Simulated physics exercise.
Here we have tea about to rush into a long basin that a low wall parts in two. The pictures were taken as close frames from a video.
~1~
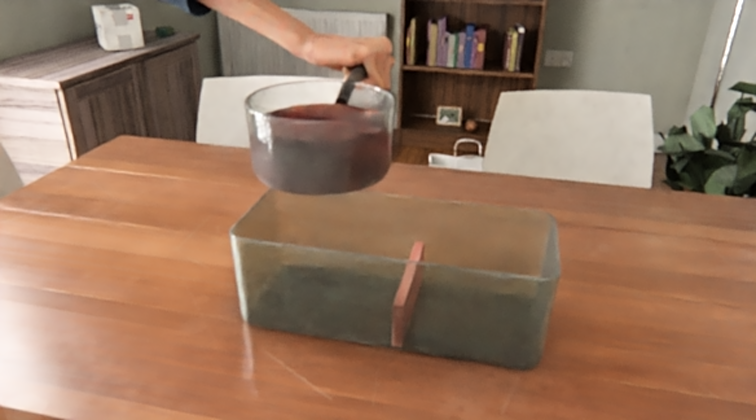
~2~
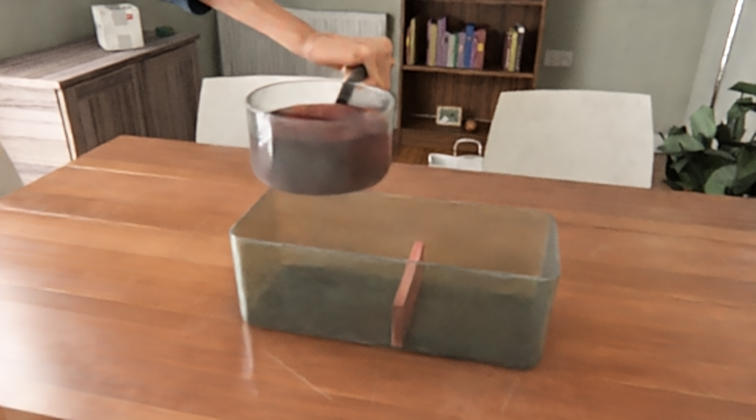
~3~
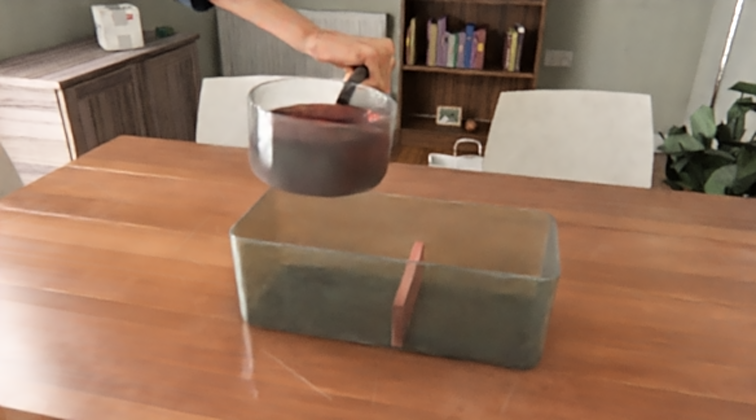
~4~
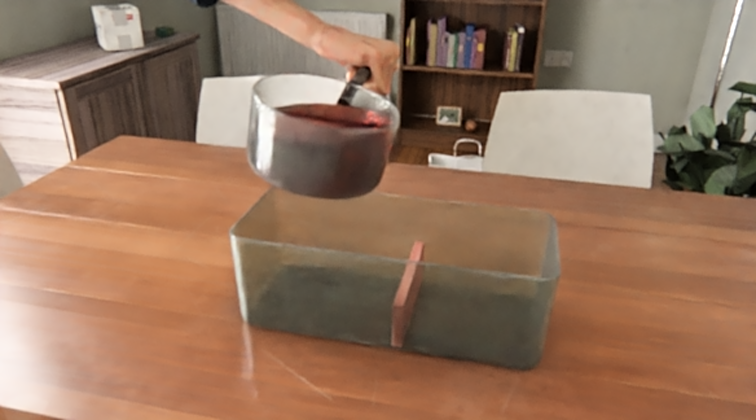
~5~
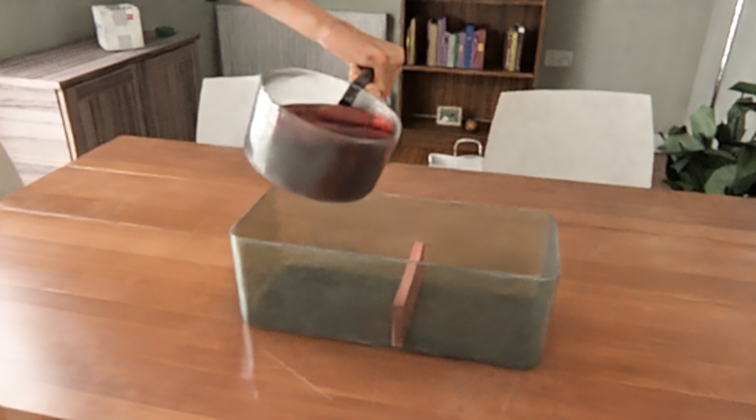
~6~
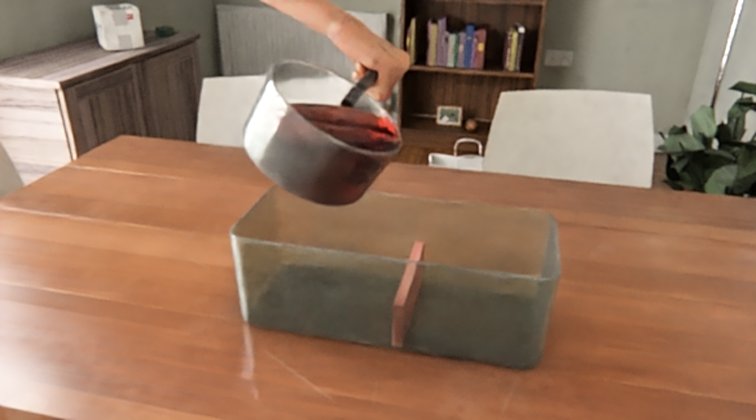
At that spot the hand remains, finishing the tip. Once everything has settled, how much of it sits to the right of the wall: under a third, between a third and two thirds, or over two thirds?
The share right of the wall is the middle band, one third to two thirds.
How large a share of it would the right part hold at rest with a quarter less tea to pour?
Around 45 percent, more or less.
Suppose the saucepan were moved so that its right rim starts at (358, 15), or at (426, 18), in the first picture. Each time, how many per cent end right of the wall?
Roughly 40 in a hundred the first time and 85 in a hundred the second.
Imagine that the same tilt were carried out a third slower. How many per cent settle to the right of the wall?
About 65 %.
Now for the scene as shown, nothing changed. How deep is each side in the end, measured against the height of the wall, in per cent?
Once still, it is 30 % on the left and 40 % on the right.
A moment on, the saucepan is tipped on its side and 35 per cent is still to pour, 5 is left of the wall and 31 right of it.
Next, the saucepan is tipped right over and 10 per cent is still to pour, 29 is left of the wall and 56 right of it.
Then the saucepan is tipped right over and 2 per cent is still to pour, 43 is left of the wall and 53 right of it.
Later the saucepan is tipped right over and 0 per cent is still to pour, 46 is left of the wall and 53 right of it.
At rest 46 per cent lies left of the wall, 53 right of it and 1 outside.
